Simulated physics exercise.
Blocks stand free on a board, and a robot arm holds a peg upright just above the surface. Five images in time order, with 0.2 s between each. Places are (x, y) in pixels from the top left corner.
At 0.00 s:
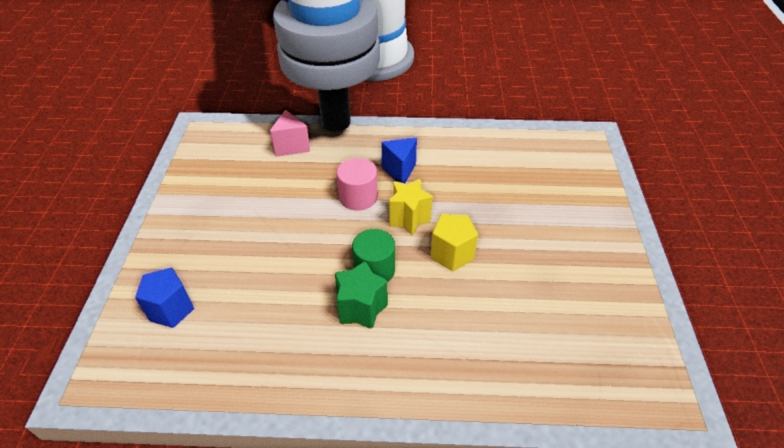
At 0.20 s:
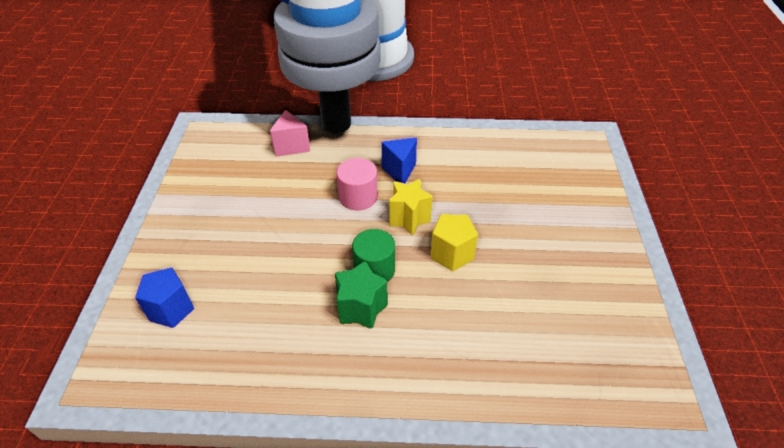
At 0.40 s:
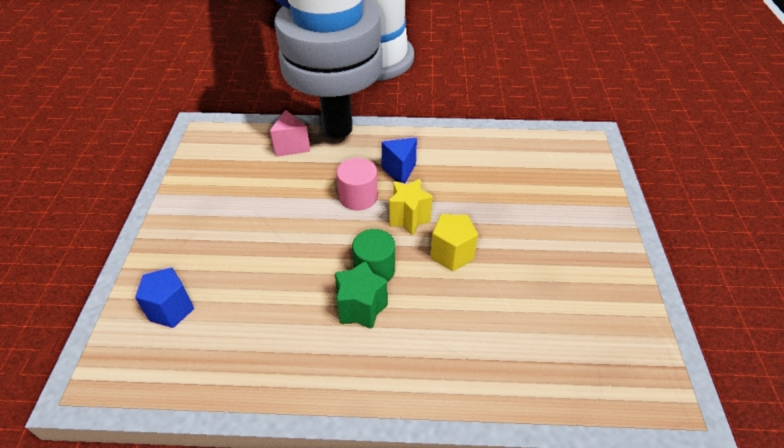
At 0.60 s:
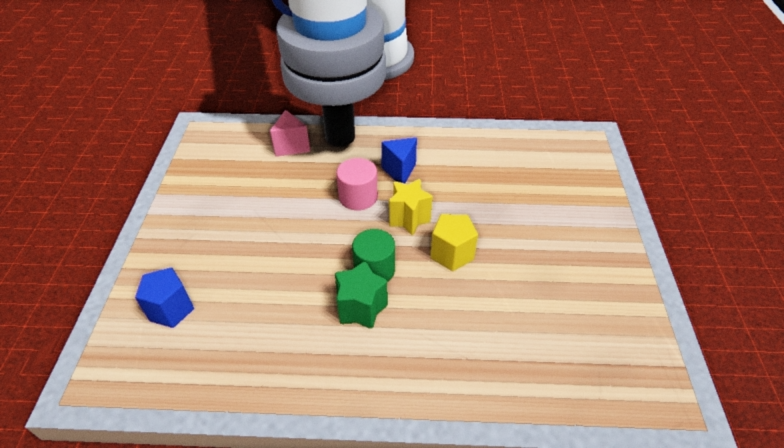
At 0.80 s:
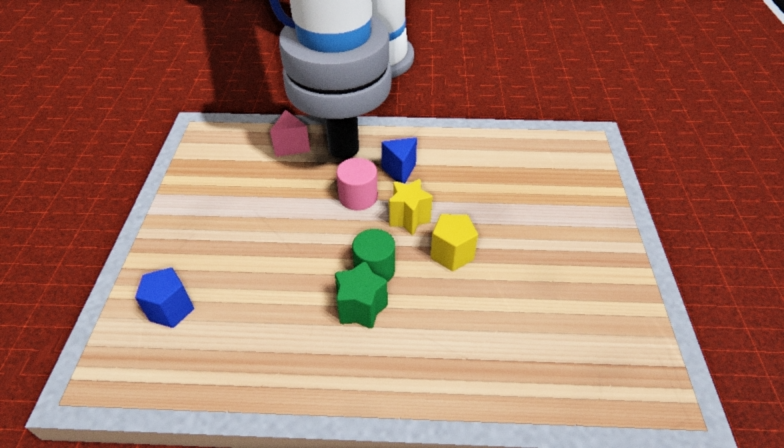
On a wooden board, a robot arm's dark peg moves slightly forward among still, colourful blocks.
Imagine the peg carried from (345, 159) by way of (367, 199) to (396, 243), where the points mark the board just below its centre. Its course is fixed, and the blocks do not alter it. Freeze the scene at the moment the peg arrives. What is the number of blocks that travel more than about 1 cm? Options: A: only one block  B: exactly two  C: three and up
C.
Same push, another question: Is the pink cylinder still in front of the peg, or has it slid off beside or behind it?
Once the path is finished, the pink cylinder lies beside or behind the peg.
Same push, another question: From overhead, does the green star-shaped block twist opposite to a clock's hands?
I'd say no.
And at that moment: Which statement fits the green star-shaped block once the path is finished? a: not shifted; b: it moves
b: It moves.
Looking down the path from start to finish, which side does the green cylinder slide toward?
To the right.
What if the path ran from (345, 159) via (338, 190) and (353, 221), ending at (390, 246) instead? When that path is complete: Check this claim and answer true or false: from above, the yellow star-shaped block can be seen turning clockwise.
The statement is incorrect.
The first path, step by step. One third of the way, peg (359, 176); pink cylinder (361, 184).
Two thirds of the way, peg (375, 204); pink cylinder (366, 215); green star-shaped block (358, 286); green cylinder (374, 248).
At the end, peg (396, 234); pink cylinder (363, 237); green star-shaped block (359, 309), turned 35° clockwise; green cylinder (366, 272); yellow star-shaped block (421, 200), turned 50° anticlockwise.
